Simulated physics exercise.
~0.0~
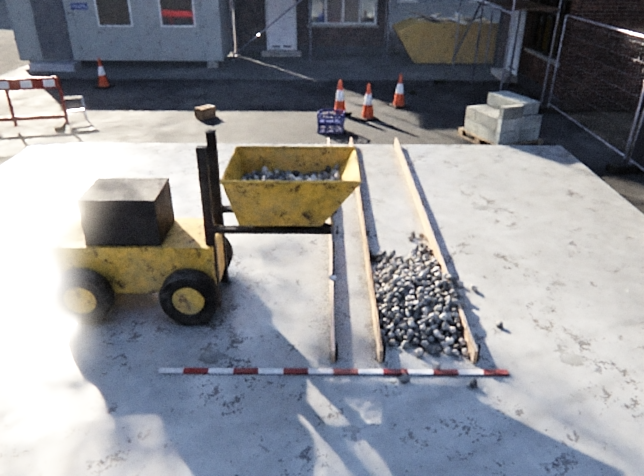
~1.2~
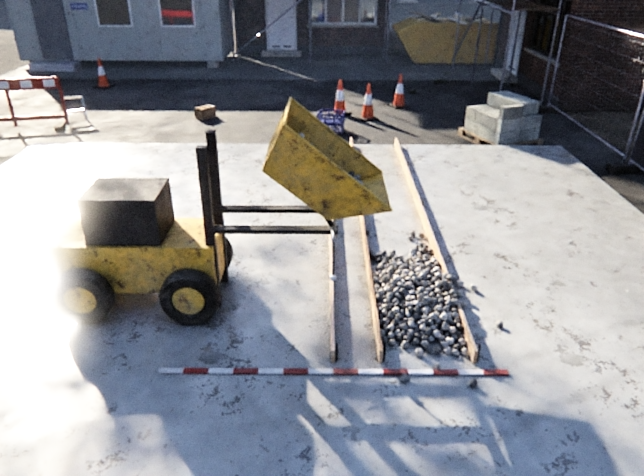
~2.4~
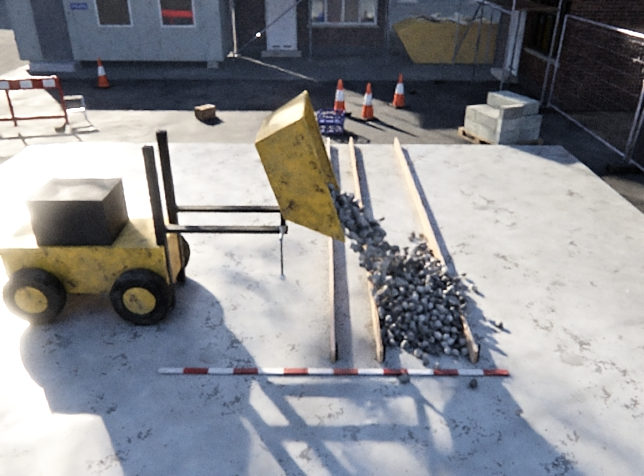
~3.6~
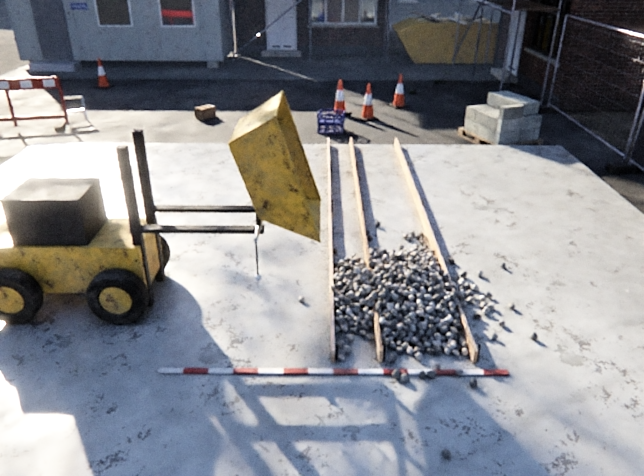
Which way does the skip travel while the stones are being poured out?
The skip moves to the left as the forklift backs away from the boards.
